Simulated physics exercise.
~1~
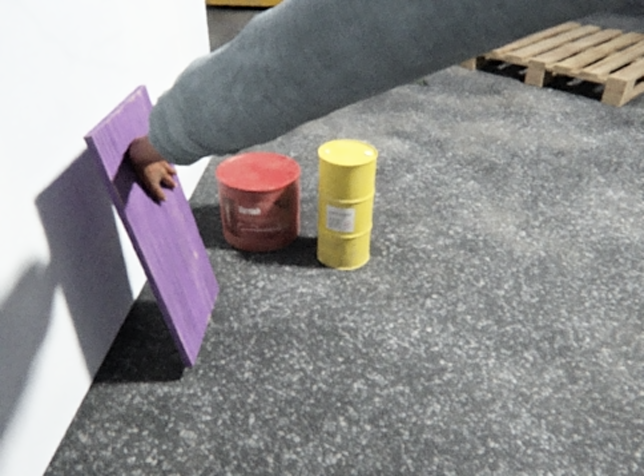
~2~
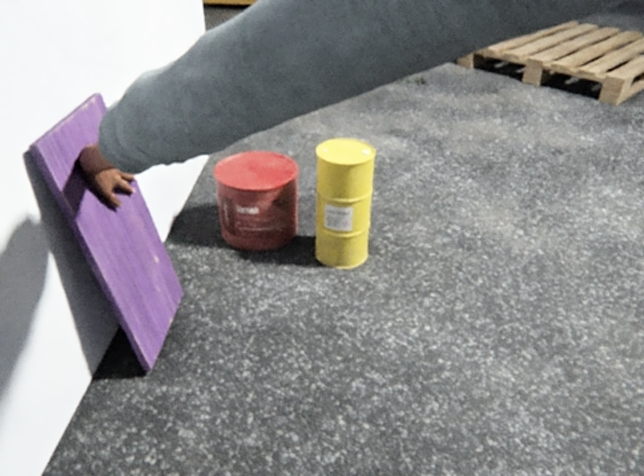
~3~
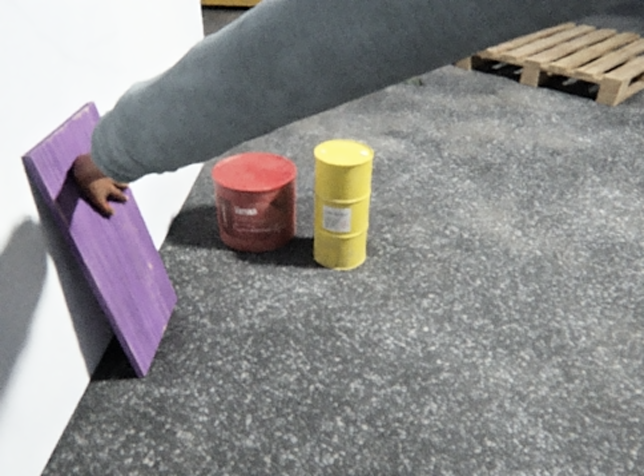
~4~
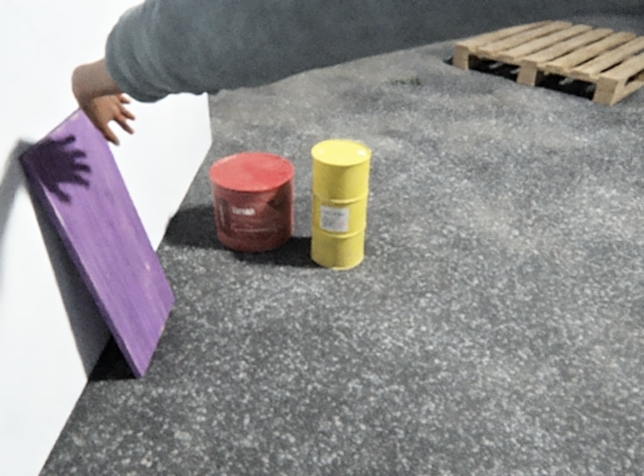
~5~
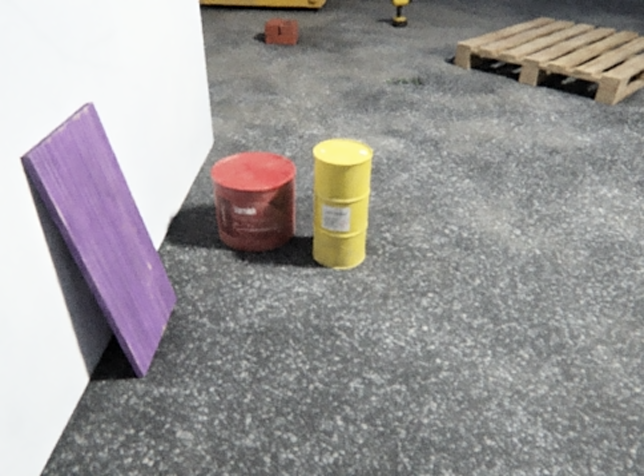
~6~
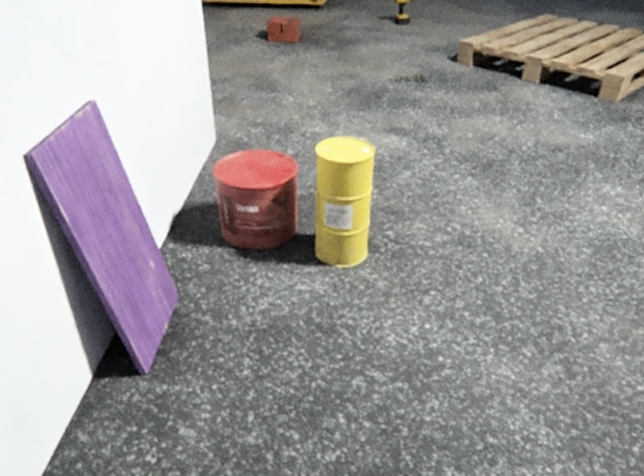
A hand leans a purple board against the white wall, lets go, and it stays up.
